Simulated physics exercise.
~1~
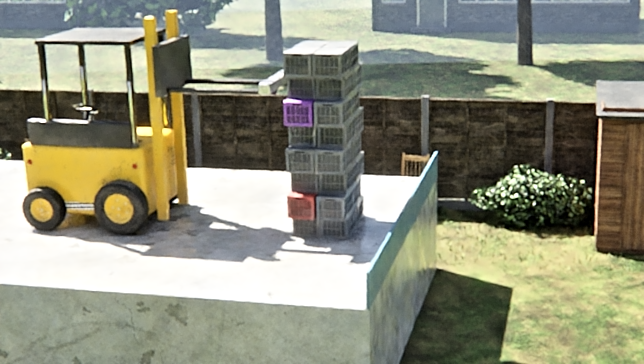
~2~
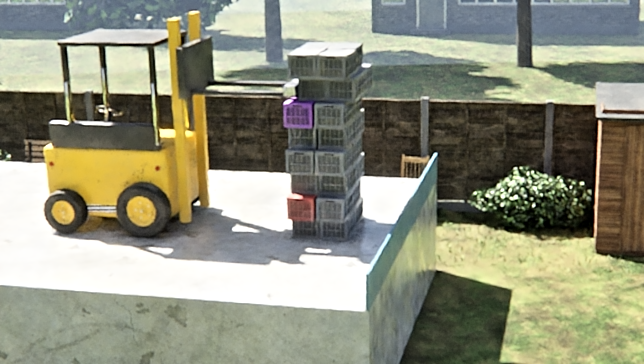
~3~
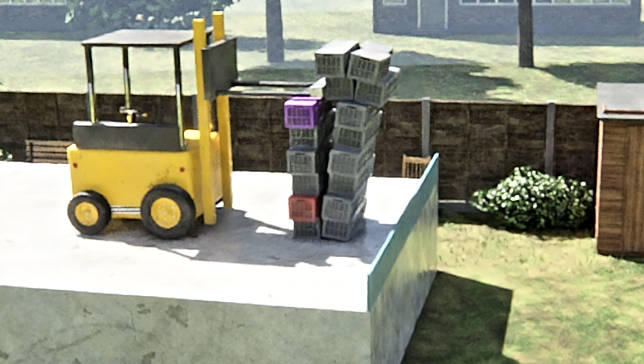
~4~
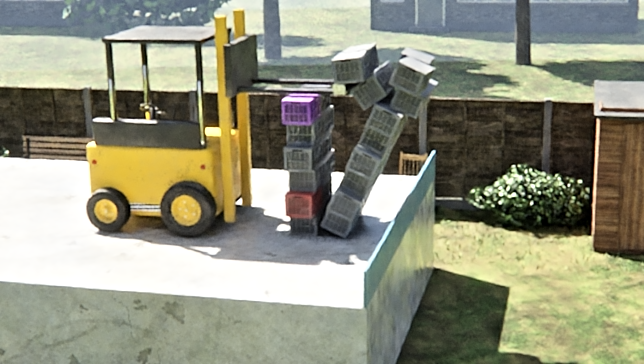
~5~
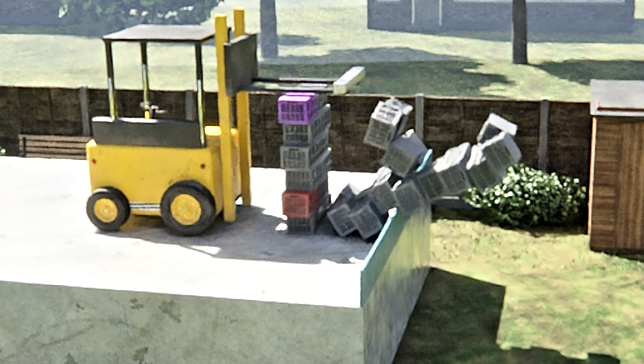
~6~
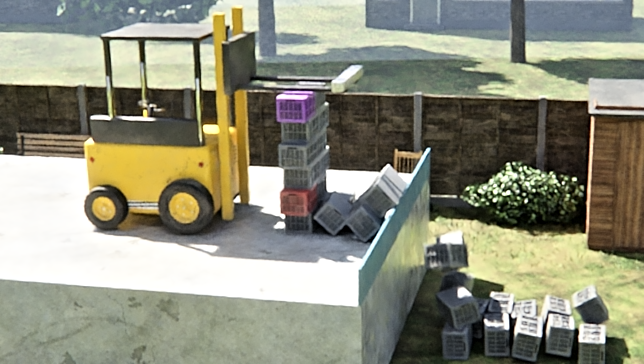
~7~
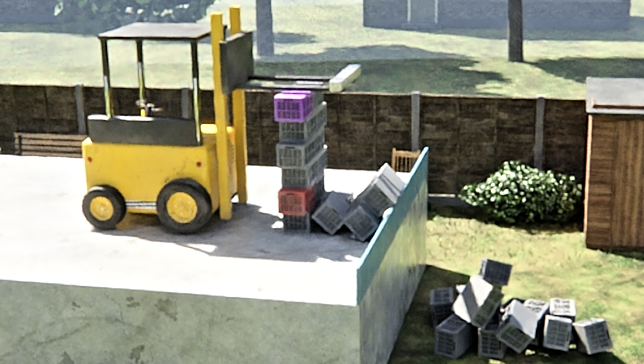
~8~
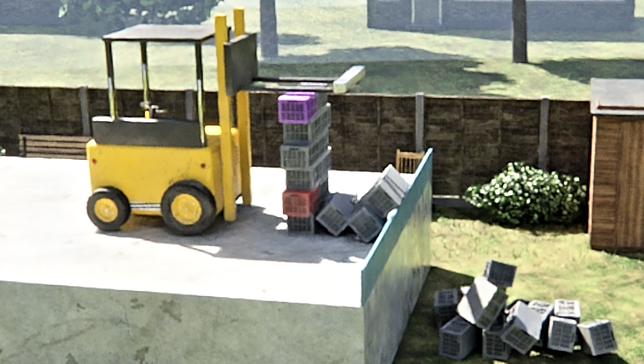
The footage shows a yellow lift truck driving right across a raised platform, its beam pushing a tall stack of crates until the far side topples, many tumbling over the edge onto the grass, while a column with the purple and red crates stays standing beside a few fallen ones.
